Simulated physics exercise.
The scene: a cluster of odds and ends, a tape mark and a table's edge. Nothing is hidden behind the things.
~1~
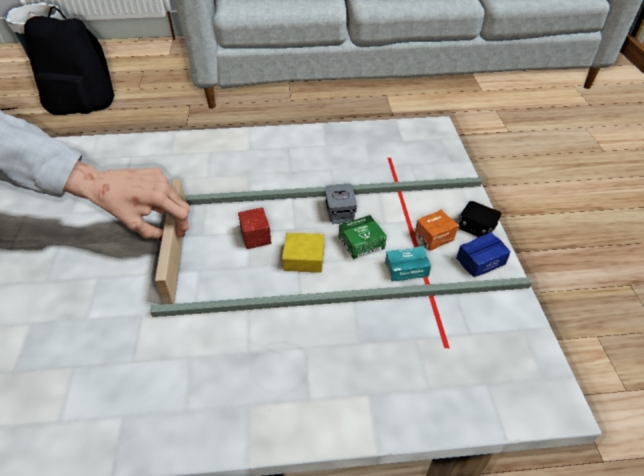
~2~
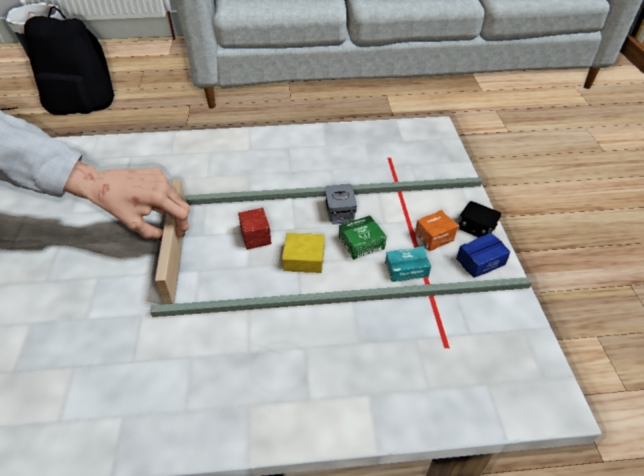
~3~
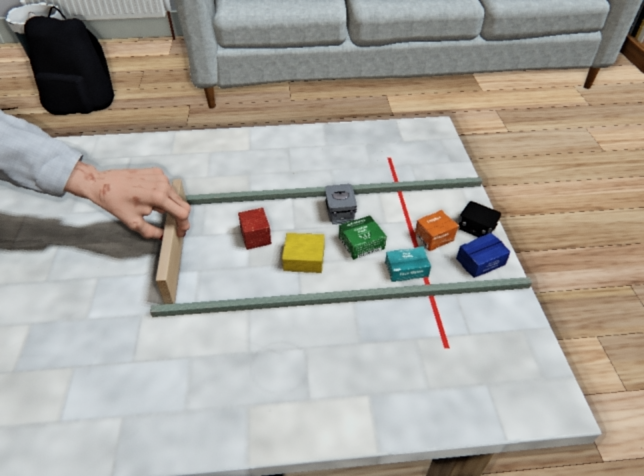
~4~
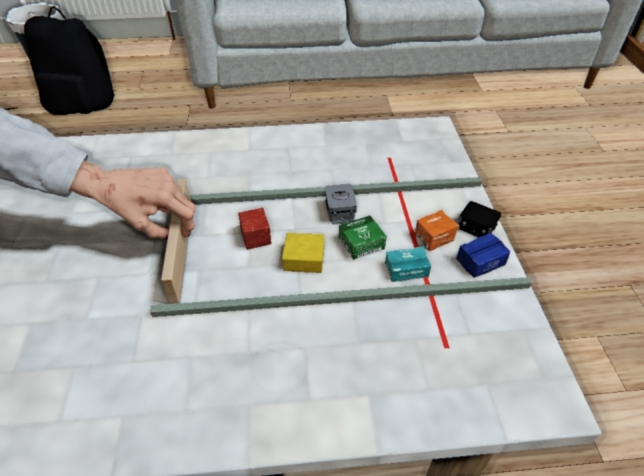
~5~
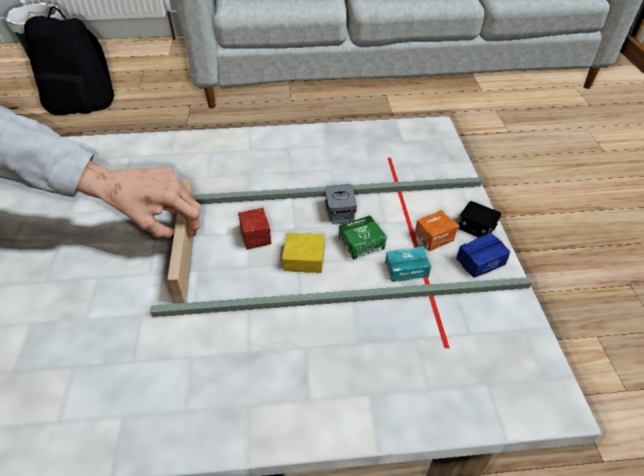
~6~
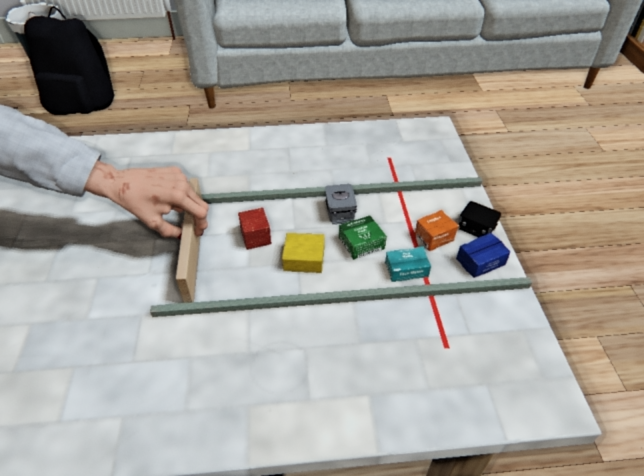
A hand slides a wooden board slightly right between two rails, while the colored boxes stay still.
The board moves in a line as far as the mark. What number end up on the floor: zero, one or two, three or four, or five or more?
The number that fall off is one or two.
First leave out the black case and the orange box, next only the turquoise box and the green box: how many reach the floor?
0 in the first case, 0 in the second.
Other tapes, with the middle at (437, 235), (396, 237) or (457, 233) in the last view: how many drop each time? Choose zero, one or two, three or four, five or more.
One after another: 3 or 4; none at all; three or four.
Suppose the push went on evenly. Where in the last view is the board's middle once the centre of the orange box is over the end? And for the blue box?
Its middle is around (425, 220) and around (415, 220).
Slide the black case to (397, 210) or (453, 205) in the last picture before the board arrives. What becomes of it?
Place by place, it does not fall; survives.
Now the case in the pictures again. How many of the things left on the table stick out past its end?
That would be 2.
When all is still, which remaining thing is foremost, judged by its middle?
The blue box ends nearest.
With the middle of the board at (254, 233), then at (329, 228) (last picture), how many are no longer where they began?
1 and 4.
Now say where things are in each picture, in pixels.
In the first frame, black case (479, 221); blue box (483, 255); orange box (436, 230); board (173, 239); tape (413, 236).
In the second frame, blue box (483, 255); green box (362, 237).
In the third frame, orange box (436, 230); yellow block (304, 252).
In the fourth frame, black case (479, 221); turquoise box (408, 264).
In the fifth frame, blue box (483, 255); board (184, 238).
In the sixth frame, black case (479, 221); blue box (483, 255); orange box (436, 230); board (191, 237); tape (413, 236).
Soon after, none off yet; black case at rest near (479, 221); blue box at rest near (483, 255); orange box at rest near (436, 230).
In the end, the number that fall off is one or two; gone, black case.
